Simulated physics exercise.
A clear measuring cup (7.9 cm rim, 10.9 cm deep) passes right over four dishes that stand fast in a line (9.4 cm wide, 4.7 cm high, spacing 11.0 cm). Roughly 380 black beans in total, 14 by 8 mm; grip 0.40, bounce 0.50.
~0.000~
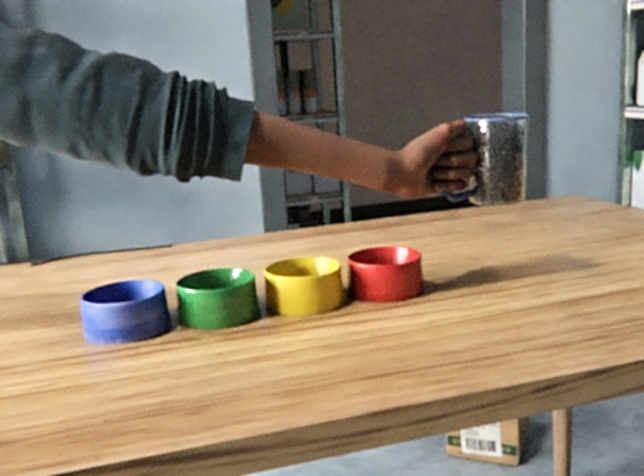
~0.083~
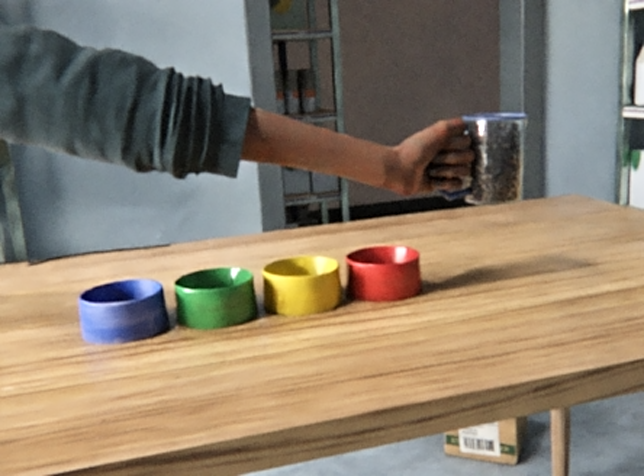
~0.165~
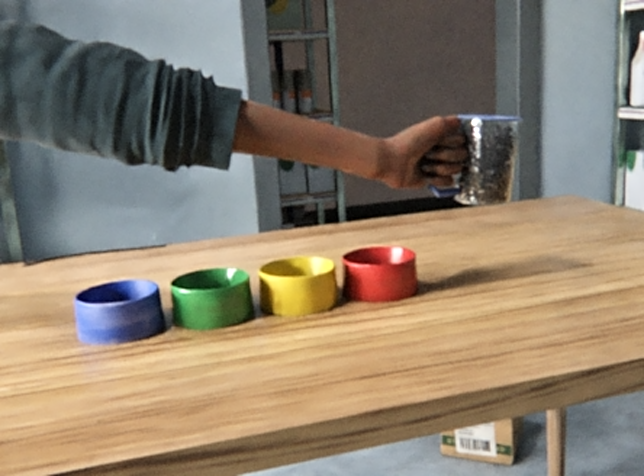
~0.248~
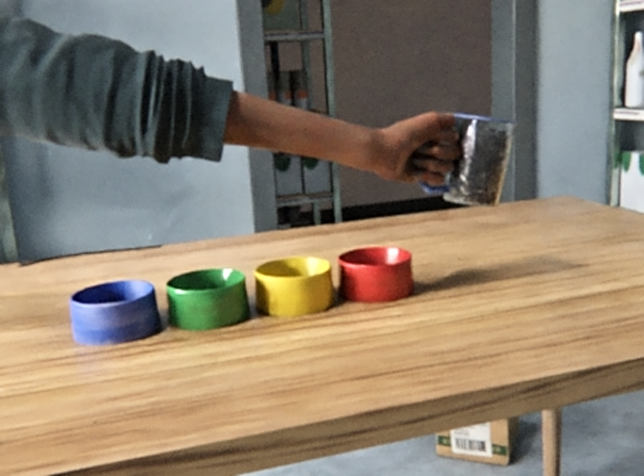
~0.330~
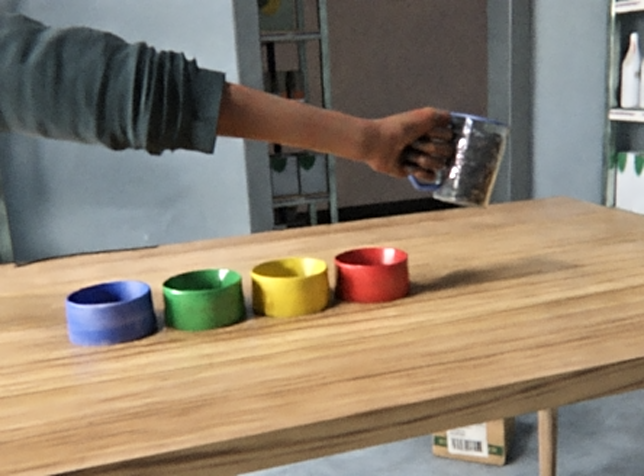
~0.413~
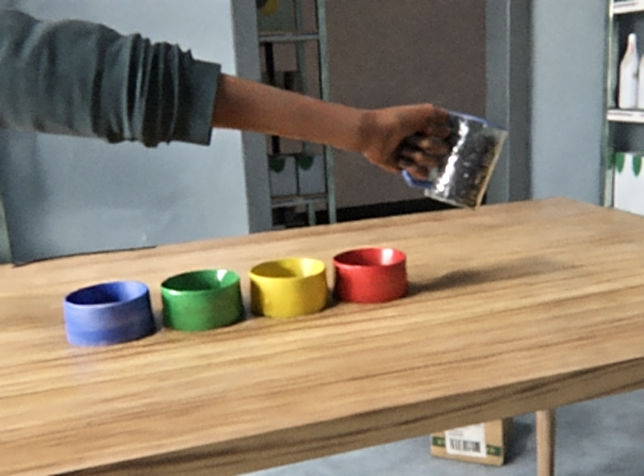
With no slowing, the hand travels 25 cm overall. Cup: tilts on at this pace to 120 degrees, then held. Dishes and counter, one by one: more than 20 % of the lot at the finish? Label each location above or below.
Labels - red dish: Below, blue dish: Below, green dish: Below, yellow dish: Below, counter: Above.
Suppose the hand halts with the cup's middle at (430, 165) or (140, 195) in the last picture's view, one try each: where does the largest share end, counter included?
First try: Counter; second try: Counter.
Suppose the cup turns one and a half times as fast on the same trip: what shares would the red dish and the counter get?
I'd expect red to end at 0 and the counter at 100.
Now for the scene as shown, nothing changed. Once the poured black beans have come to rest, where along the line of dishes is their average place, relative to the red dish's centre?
I'd say about 11 cm, heading up the x axis.
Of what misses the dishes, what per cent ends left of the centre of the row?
0 %.
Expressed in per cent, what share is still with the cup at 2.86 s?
0 %.
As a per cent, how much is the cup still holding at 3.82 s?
I'd say close to 0 per cent.
Then, at 1.88 s, tilt 111 degrees; cup holds 75 %.
After 2.86 s, tilt 120 degrees; cup holds 0 %.
After 3.82 s, tilt 120 degrees; cup holds 0 %.
At rest (4.1 s), red 0 %, blue 0 %, green 0 %, yellow 0 %, counter 100 %.
